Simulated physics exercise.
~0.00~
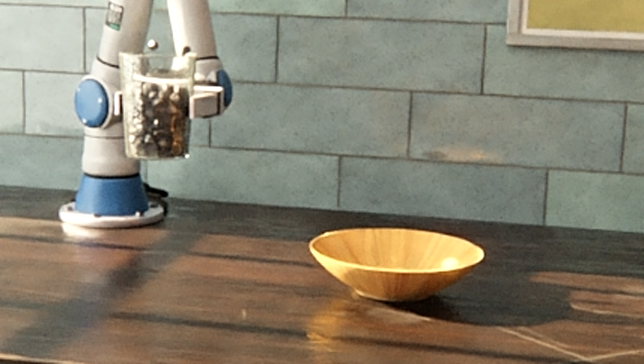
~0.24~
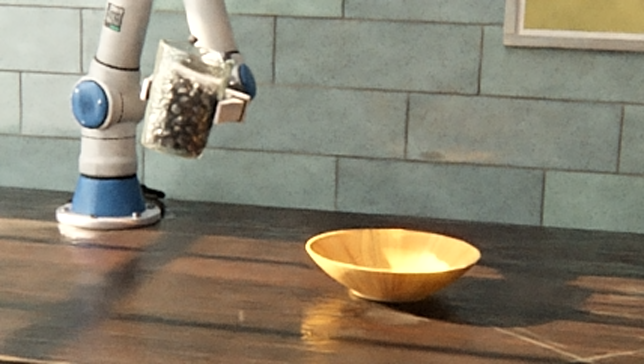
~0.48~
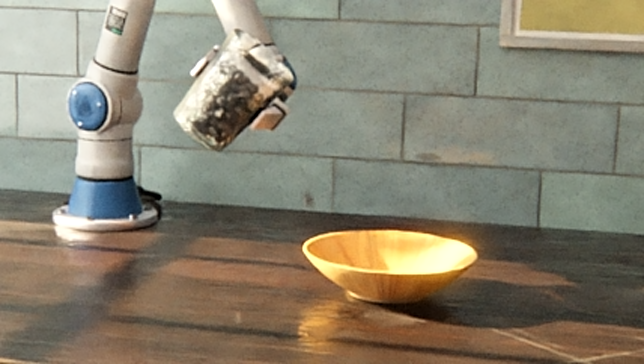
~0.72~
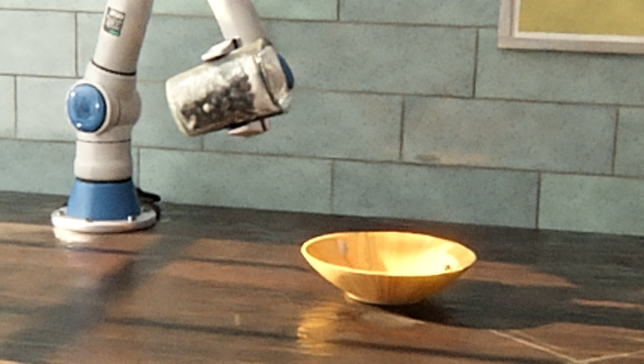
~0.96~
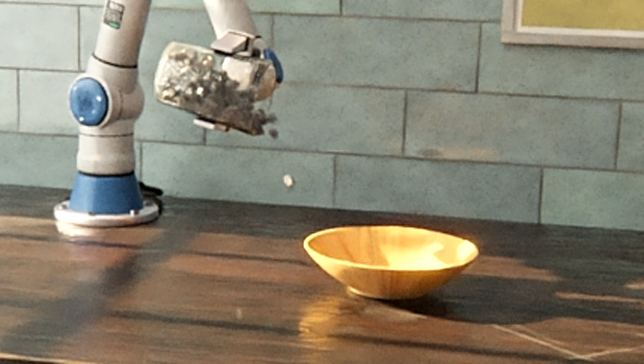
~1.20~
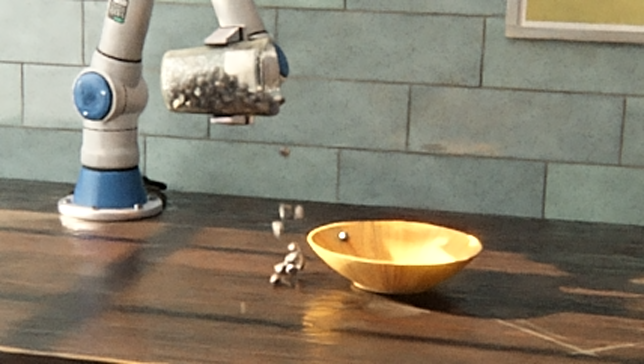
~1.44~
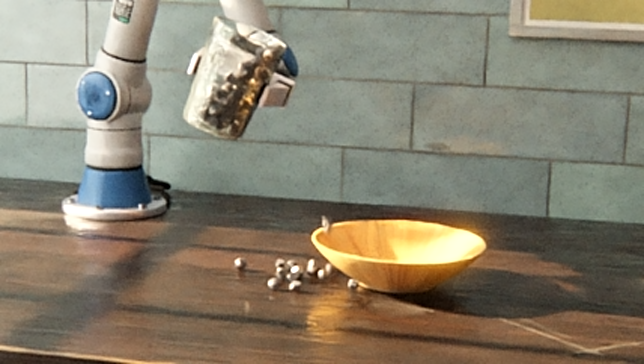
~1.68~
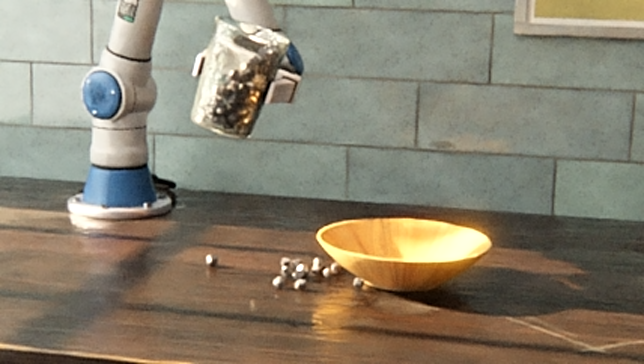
Robot arm tipping a clear cup of small pebbles toward a wooden bowl, spilling several onto the table, then tilting back still mostly full.
